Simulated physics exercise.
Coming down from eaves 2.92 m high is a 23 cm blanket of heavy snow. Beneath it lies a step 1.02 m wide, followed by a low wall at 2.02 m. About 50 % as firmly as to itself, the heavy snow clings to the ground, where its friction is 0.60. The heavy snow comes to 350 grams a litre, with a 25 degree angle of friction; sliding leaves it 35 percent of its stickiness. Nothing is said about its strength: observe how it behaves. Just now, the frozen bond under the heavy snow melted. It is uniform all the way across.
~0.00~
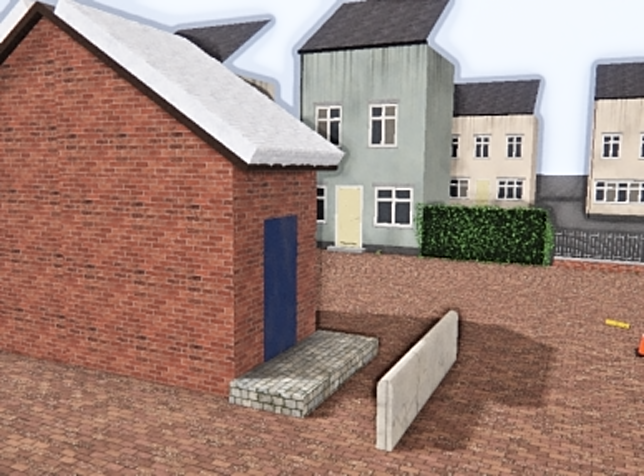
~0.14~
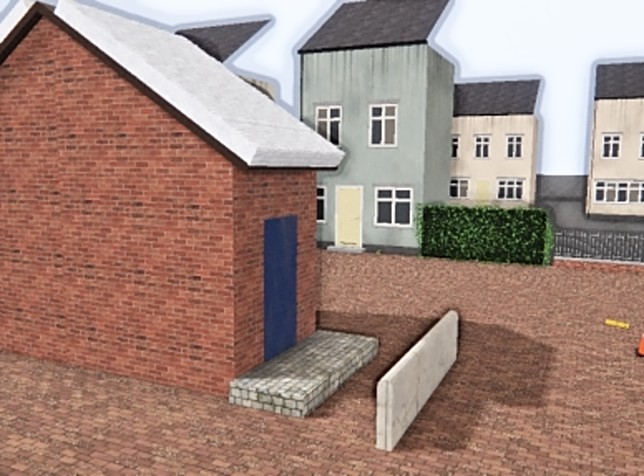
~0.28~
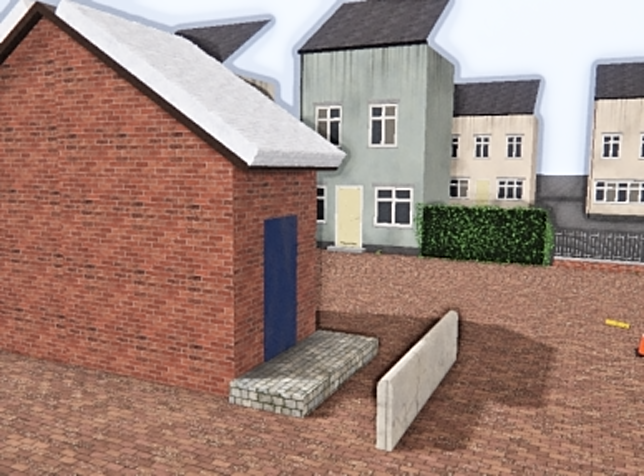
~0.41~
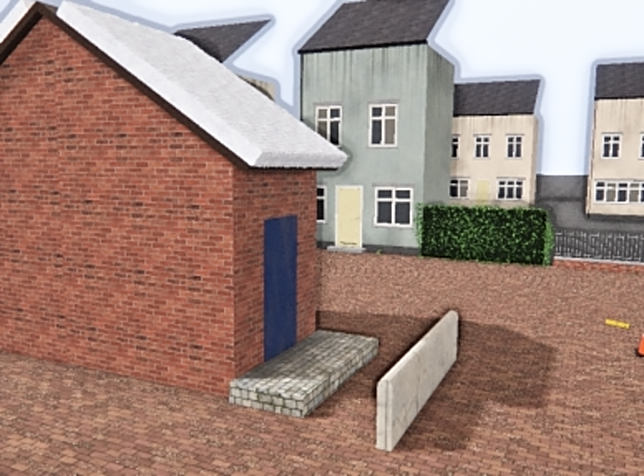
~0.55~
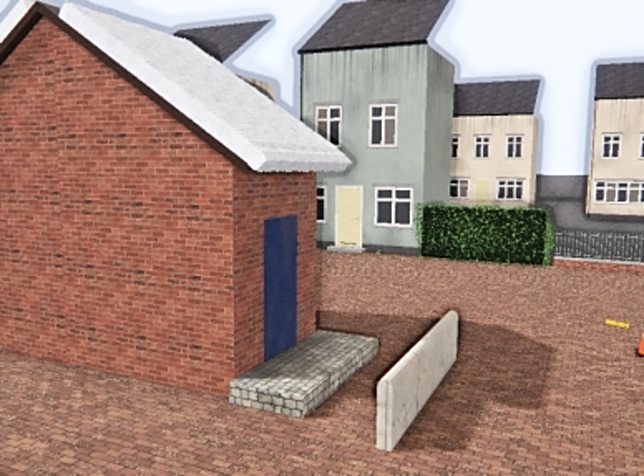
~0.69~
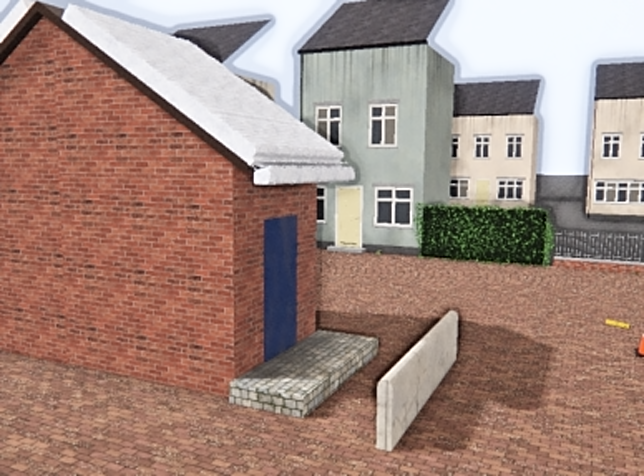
A thick layer of white snow lies on the sloping roof of a red-brick building at left, seen from a slightly raised, fixed viewpoint across a brick-paved square. Below the eaves are a blue door, a grey stone step and a low pale wall, with a green house, hedge and cream houses behind. The snow creeps slightly down the slope, uncovering a sliver of roof near the ridge, then cracks at its lower edge, where a strip sags.
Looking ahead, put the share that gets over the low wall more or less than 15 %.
Outcome: Not reaching 15 per cent.
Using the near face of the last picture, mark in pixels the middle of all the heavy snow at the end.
Position: About (340, 396).
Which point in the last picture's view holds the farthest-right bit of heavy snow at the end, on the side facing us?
About (502, 460).
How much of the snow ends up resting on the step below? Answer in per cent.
It comes to roughly 12 %.
By 1.11 s, 94 % is still on the roof and 0 % is past the low wall.
By 1.61 s, 76 % is still on the roof and 0 % is past the low wall.
By 2.10 s, 57 % is still on the roof and 0 % is past the low wall.
By 2.60 s, 28 % is still on the roof and 0 % is past the low wall.
By 6.00 s, at the end, none is still on the roof and 2 % is past the low wall.
